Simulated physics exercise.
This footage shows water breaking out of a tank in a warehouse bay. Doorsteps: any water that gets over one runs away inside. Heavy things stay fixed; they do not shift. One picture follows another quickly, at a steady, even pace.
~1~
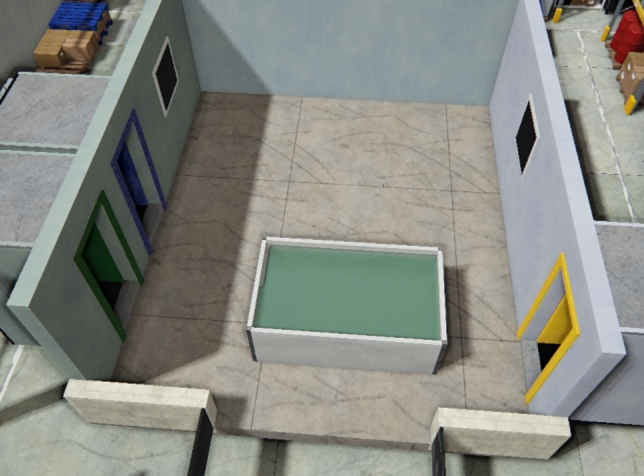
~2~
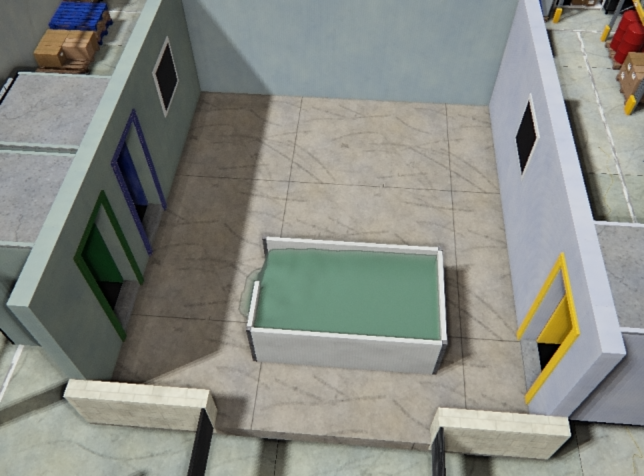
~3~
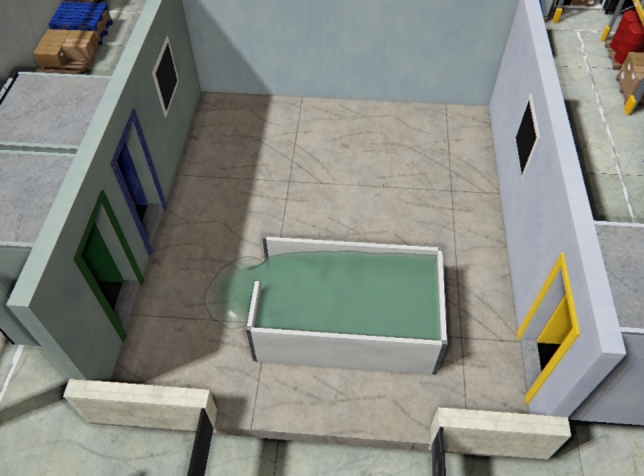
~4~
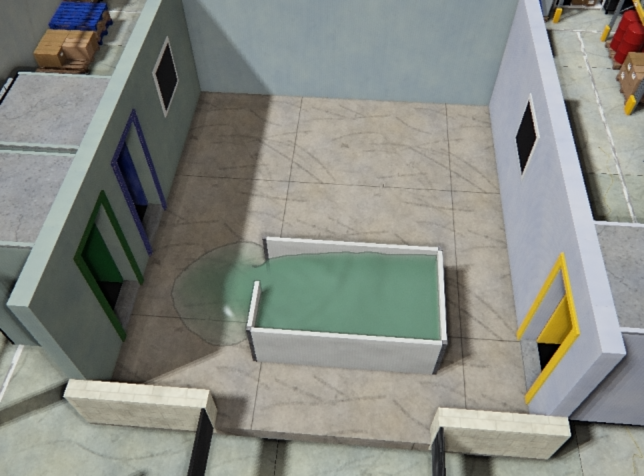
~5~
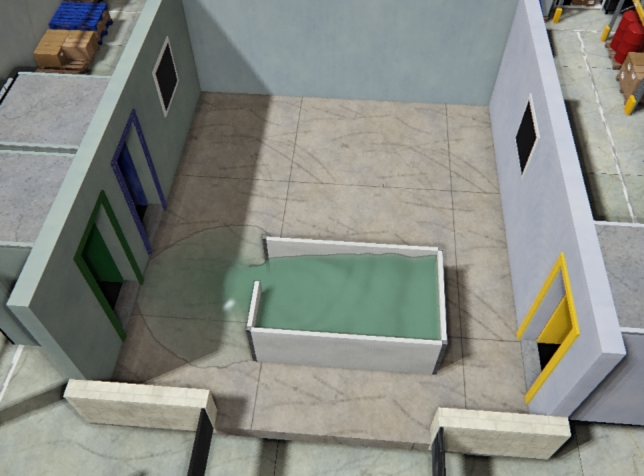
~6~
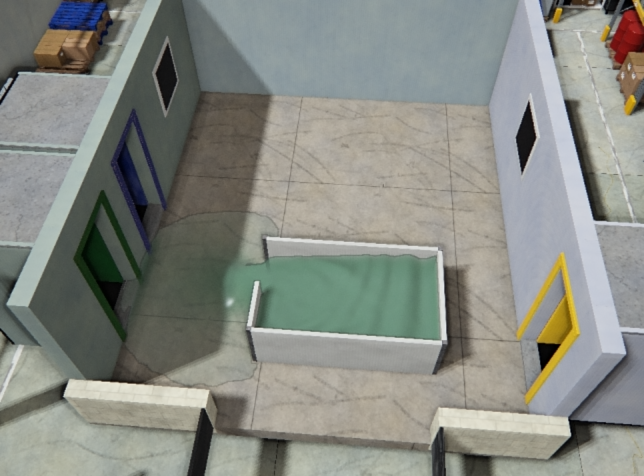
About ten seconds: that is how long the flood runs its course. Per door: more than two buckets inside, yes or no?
Per door - green door: Yes, blue door: Yes, yellow door: No.
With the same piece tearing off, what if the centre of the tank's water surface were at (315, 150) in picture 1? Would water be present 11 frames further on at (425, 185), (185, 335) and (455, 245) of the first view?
Spared, soaked, spared.
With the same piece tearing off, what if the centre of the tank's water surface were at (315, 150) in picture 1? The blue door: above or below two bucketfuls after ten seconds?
In short: Blue door stays under.
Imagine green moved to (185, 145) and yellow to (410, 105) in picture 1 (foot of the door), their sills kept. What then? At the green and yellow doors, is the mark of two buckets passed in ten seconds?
Result - green door does not reach it, yellow door does not reach it.
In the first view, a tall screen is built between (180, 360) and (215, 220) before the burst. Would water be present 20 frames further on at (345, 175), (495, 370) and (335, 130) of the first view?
The first is inundated, the second still bare and the third inundated.
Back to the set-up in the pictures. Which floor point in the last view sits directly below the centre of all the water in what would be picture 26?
The balance point is around (281, 279).
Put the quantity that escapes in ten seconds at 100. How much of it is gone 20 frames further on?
My reading is near 55 per cent.
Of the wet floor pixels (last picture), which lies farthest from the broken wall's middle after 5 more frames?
Around (185, 145).
A moment on, water covers 20 % of the floor; the green door over two buckets in, the blue door under two buckets in, the yellow door not reached.
Next, water covers 25 % of the floor; the green door far over two buckets in, the blue door over two buckets in, the yellow door not reached.
Then, water covers 45 % of the floor; the green door far over two buckets in, the blue door far over two buckets in, the yellow door not reached.
Later, water covers 75 % of the floor; the green door far over two buckets in, the blue door far over two buckets in, the yellow door under two buckets in.
In the end, water covers 95 % of the floor; the green door far over two buckets in, the blue door far over two buckets in, the yellow door under two buckets in.
